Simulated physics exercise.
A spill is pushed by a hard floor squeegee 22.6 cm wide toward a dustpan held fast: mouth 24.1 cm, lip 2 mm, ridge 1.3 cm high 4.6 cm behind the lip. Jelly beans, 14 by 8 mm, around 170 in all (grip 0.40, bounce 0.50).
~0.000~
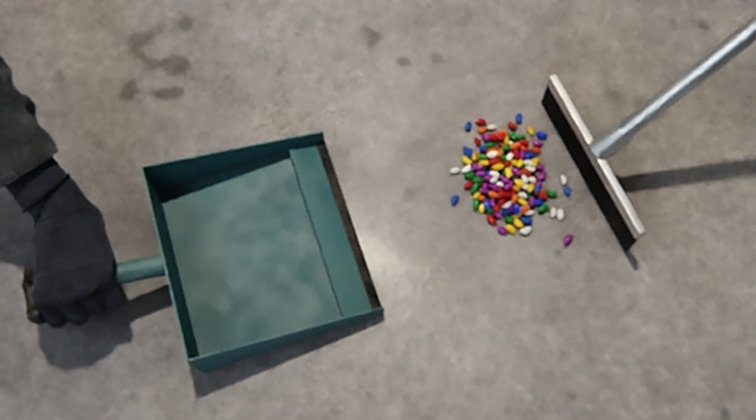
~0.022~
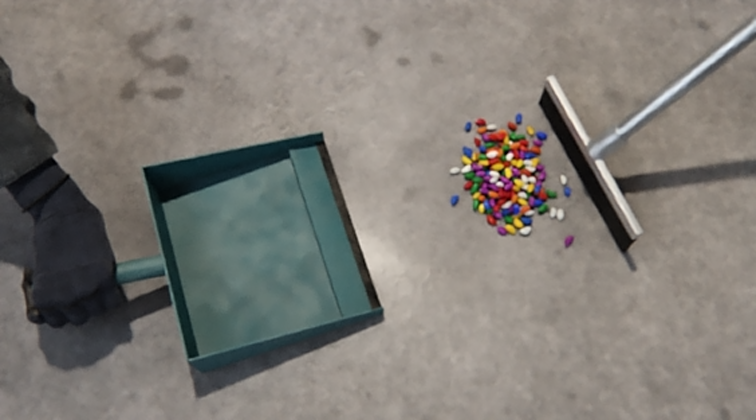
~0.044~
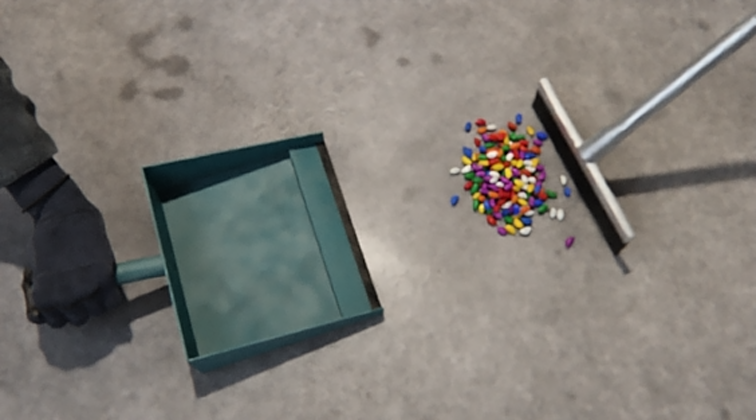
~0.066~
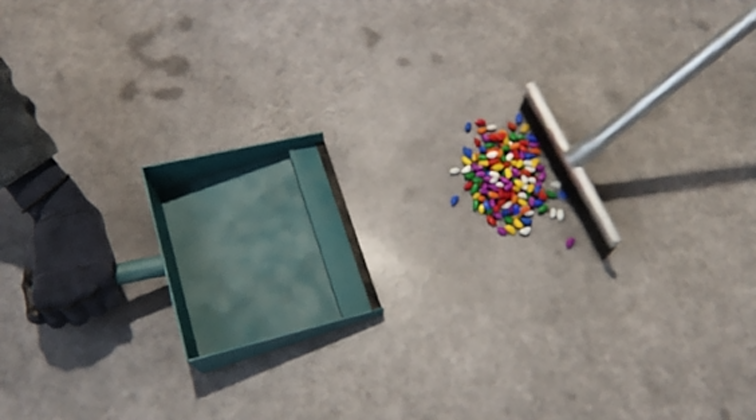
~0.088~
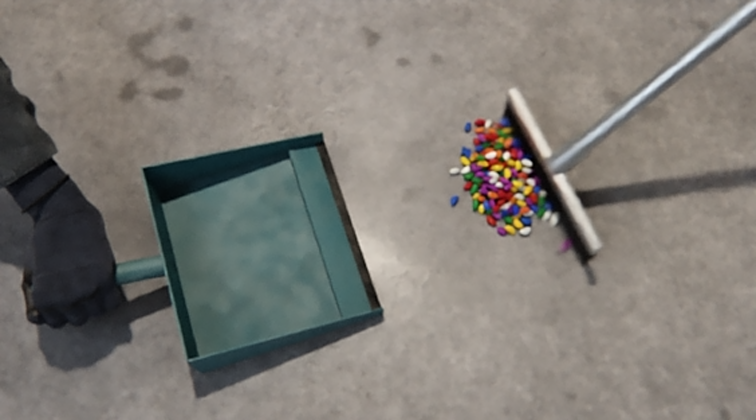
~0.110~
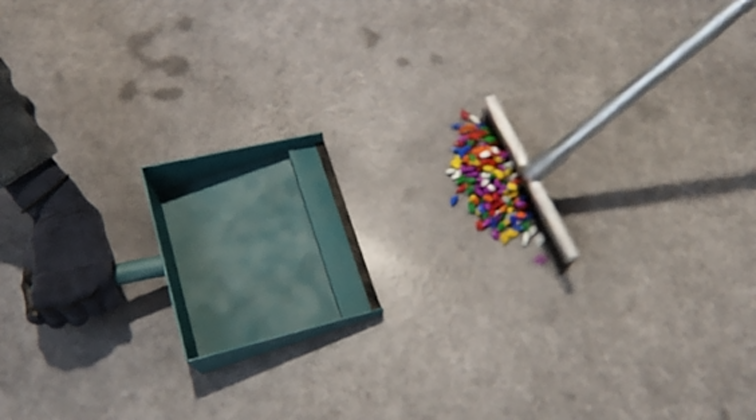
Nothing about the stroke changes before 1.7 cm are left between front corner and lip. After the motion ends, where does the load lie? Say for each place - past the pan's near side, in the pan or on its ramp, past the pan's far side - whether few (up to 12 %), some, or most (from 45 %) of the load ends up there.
Near side: Few, pan: Most, far side: Few.
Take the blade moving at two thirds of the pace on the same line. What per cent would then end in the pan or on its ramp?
Some 55 %.
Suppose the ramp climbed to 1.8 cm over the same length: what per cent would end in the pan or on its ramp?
65 %.
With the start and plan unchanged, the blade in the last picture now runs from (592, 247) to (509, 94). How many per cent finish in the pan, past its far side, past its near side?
Per cent by place - pan 60, far side 5, near side 5.
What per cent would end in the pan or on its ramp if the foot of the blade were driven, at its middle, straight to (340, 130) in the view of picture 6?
Share caught: Approx. 50 %.
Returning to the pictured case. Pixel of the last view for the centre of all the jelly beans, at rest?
I'd say roughly (281, 249).
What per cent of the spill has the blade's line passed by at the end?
Roughly 5 percent of it.
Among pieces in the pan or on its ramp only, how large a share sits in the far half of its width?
Some 50 per cent.
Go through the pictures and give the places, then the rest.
The first frame shows blade from (638, 233) to (552, 83), moved 0.0 cm, 0 of the pieces shifted so far; middle of the pieces at (510, 177); pan at (251, 254).
The second frame shows blade from (636, 234) to (550, 84), moved 0.3 cm, 0 of the pieces shifted so far; middle of the pieces at (510, 177).
The third frame shows blade from (628, 237) to (542, 86), moved 1.4 cm, 0 of the pieces shifted so far; middle of the pieces at (510, 177).
The fourth frame shows blade from (614, 242) to (530, 90), moved 3.1 cm, 5 of the pieces shifted so far; middle of the pieces at (510, 177).
The fifth frame shows blade from (595, 249) to (512, 96), moved 5.5 cm, 72 of the pieces shifted so far; middle of the pieces at (503, 175).
The sixth frame shows blade from (571, 257) to (489, 103), moved 8.5 cm, 167 of the pieces shifted so far; middle of the pieces at (492, 178); pan at (250, 255). Its pace works out near 1.41 m/s.
After 0.19 s, middle of the blade 10 cm from the lip; 0 % over the lip, far side 0 %, near side 0 %.
After 0.25 s, middle of the blade 4 cm from the lip; 20 % over the lip, far side 5 %, near side 5 %.
After 0.44 s, middle of the blade 2 cm from the lip; 75 % over the lip, far side 5 %, near side 5 %.
By 2.0 s all is still; near side 5 %, pan 70 %, far side 5 %, in front of the lip or behind the blade 20 %.
